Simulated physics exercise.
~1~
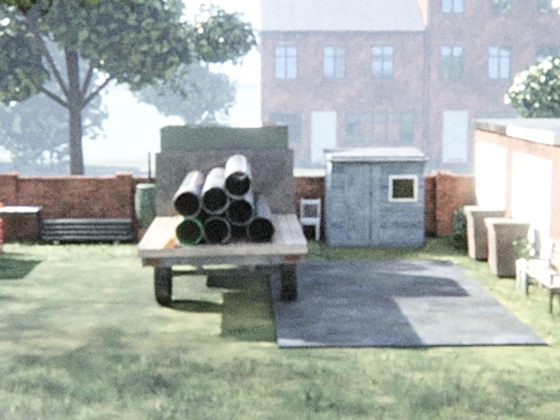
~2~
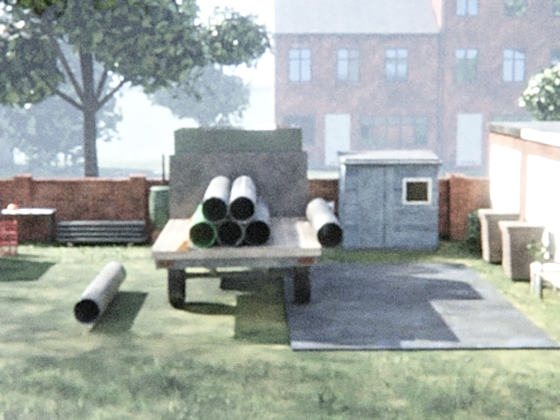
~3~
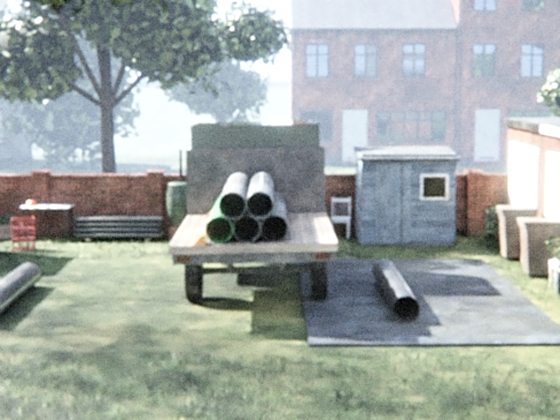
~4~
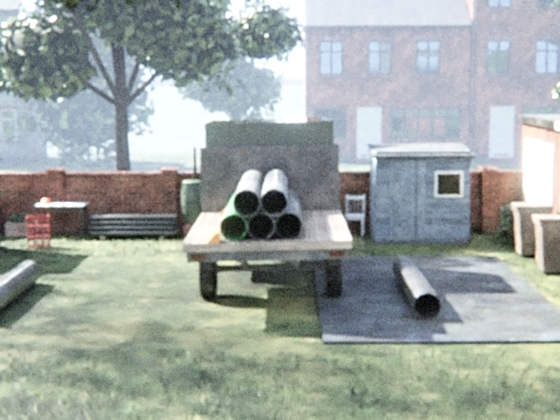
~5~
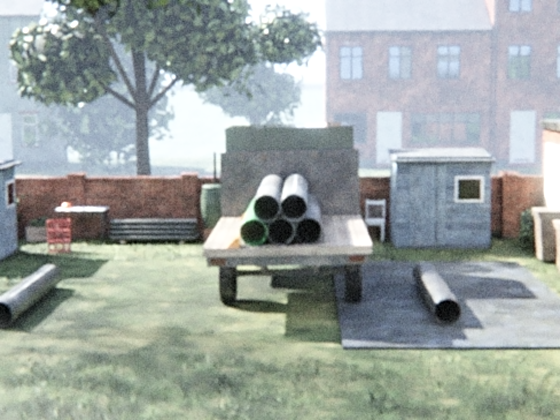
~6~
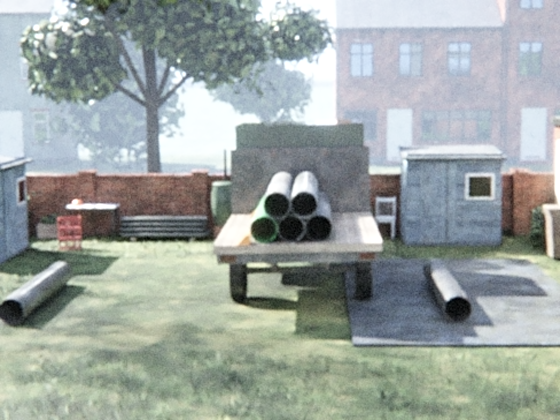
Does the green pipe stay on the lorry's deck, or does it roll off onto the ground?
The green pipe stays on the deck, at the lower left of the small stack that is left, while two other pipes end up on the ground.
